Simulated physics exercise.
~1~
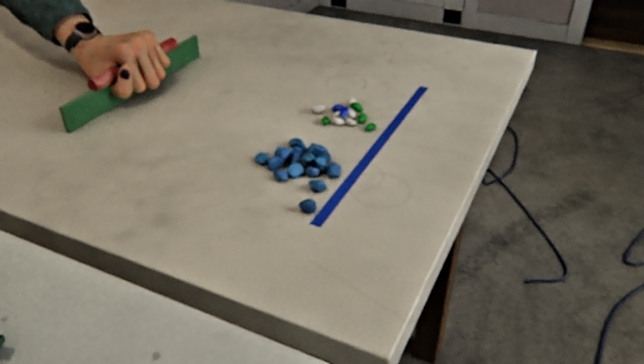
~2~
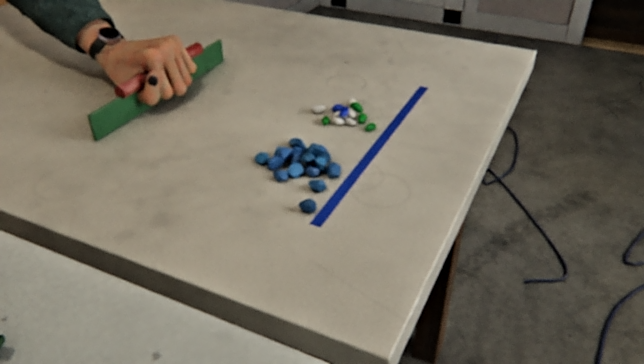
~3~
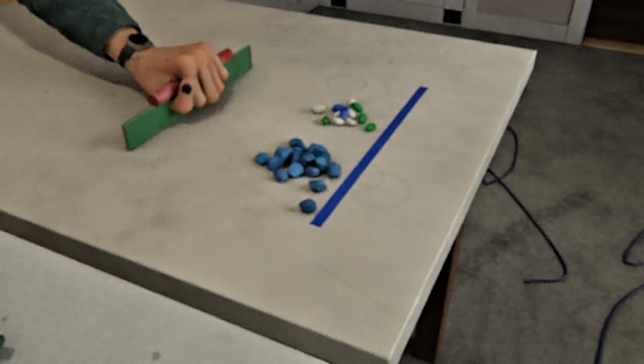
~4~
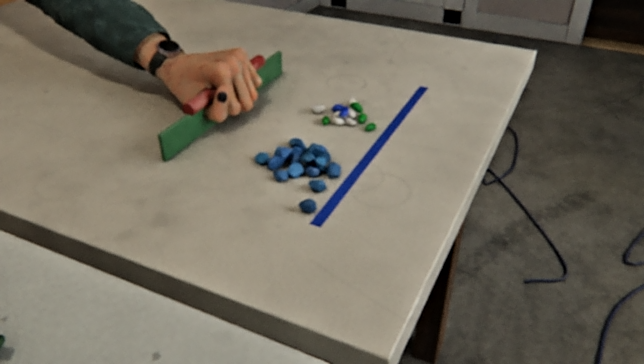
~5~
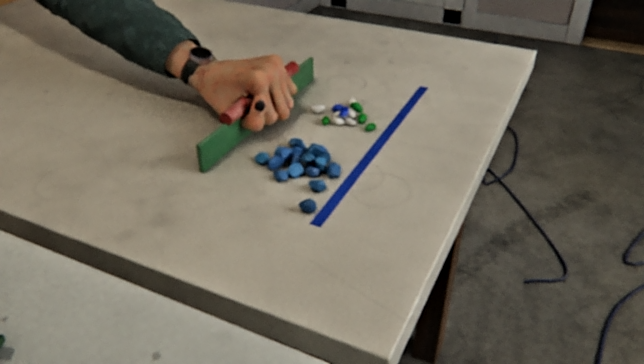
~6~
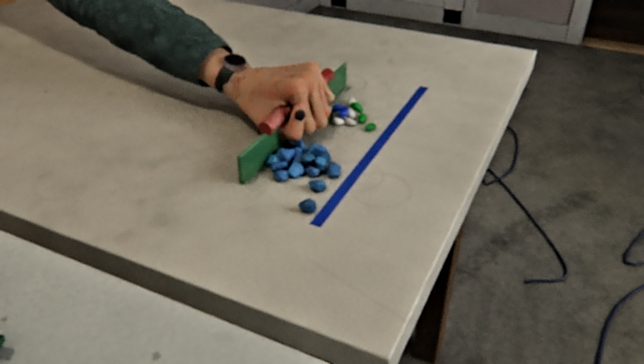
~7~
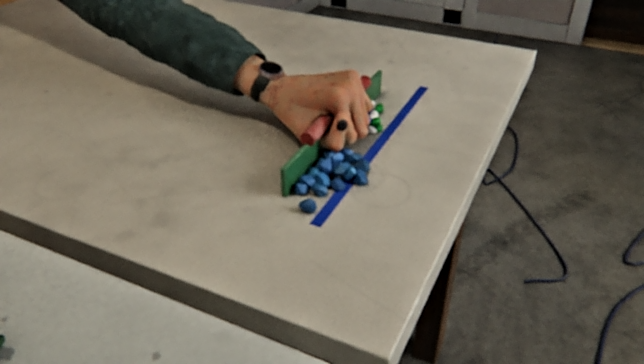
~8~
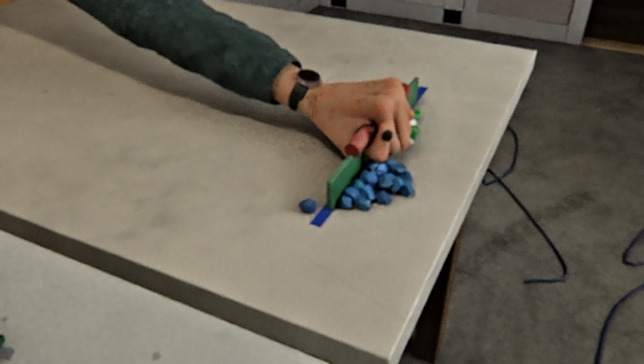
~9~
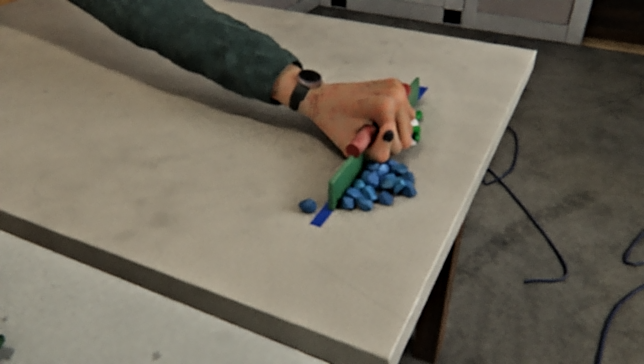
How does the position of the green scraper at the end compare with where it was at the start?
It starts at the upper left of the table, well away from the loose bits, and ends farther right and slightly lower, resting at the blue tape.
Hand sliding a green scraper right across a table, pushing blue lumps and smaller mixed bits over blue tape, then stopping there.
